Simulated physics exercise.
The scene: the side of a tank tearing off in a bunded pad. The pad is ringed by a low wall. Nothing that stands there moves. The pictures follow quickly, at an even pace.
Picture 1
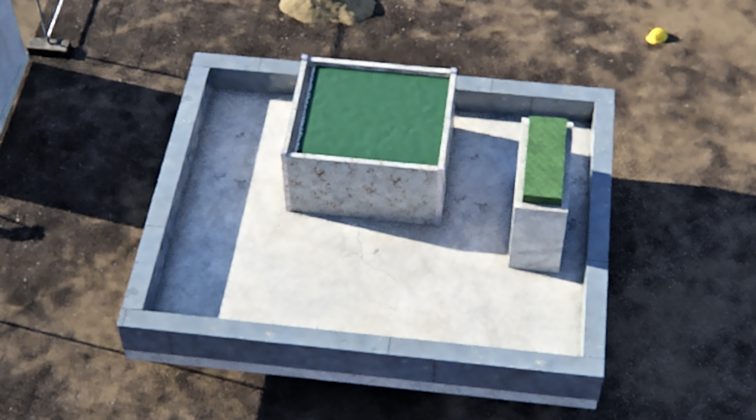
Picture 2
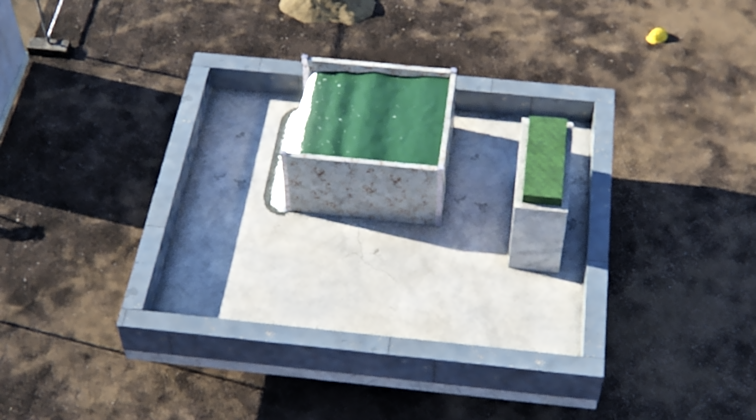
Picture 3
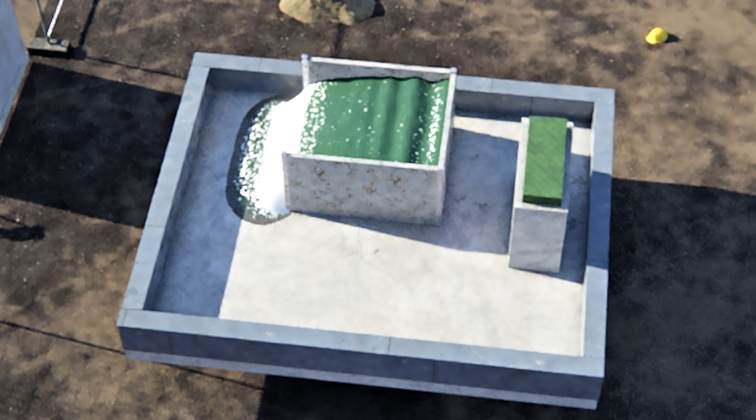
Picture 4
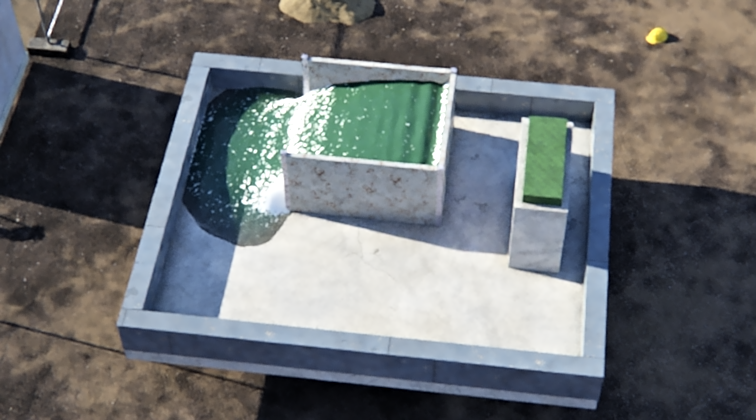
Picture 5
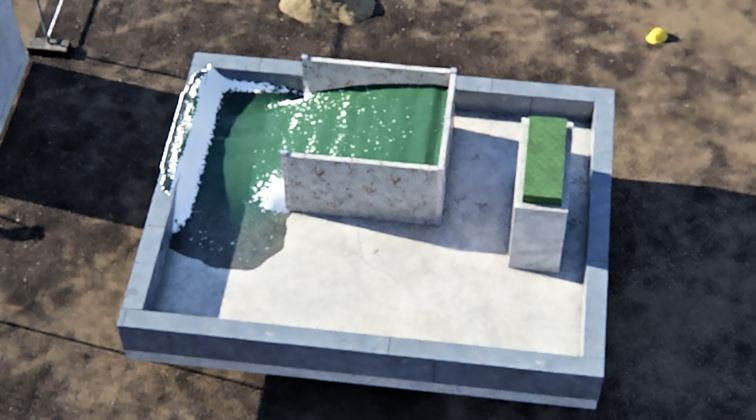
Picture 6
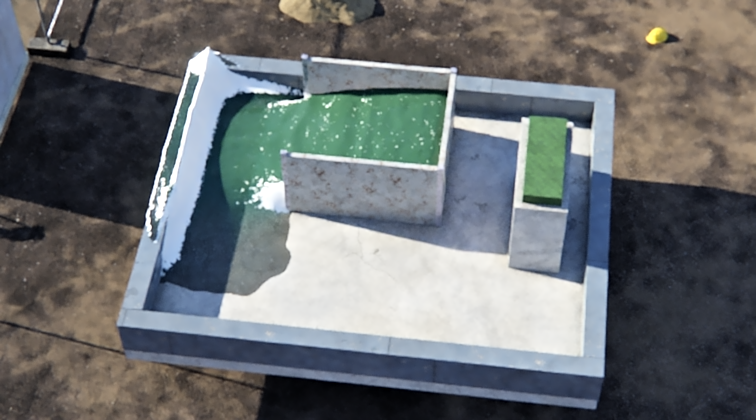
Green water, at first still in the larger of two open tanks on a low-walled pad, starts pouring out where the tank's left side gives way. It fans leftward in white froth, strikes the pad's left wall and surges up over it in foam, while more spreads along the floor toward the viewer.
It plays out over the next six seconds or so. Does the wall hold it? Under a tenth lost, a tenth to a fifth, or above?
The share lost is from a tenth to a fifth.
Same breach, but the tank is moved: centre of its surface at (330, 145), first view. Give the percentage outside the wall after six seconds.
Near 18 in a hundred.
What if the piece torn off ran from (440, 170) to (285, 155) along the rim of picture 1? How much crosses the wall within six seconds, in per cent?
Near 8 in a hundred.
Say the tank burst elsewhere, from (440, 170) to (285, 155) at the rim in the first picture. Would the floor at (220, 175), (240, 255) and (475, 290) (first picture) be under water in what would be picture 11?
In turn: Clear, flooded, covered.
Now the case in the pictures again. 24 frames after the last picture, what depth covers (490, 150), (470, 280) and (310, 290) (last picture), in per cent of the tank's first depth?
Roughly 2, 4 and 14 per cent, in turn.
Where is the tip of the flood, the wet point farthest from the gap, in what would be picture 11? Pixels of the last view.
Around (149, 328).
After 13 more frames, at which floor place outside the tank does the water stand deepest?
At about (149, 328).
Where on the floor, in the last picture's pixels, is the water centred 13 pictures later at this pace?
Close to (287, 194).
A moment on, water covers 30 % of the floor; the low wall has let 2 % over.
Next, water covers 30 % of the floor; the low wall has let 7 % over.
Then, water covers 55 % of the floor; the low wall has let 15 % over.
Later, water covers 80 % of the floor; the low wall has let 15 % over.
In the end, water covers 85 % of the floor; the low wall has let 15 % over.
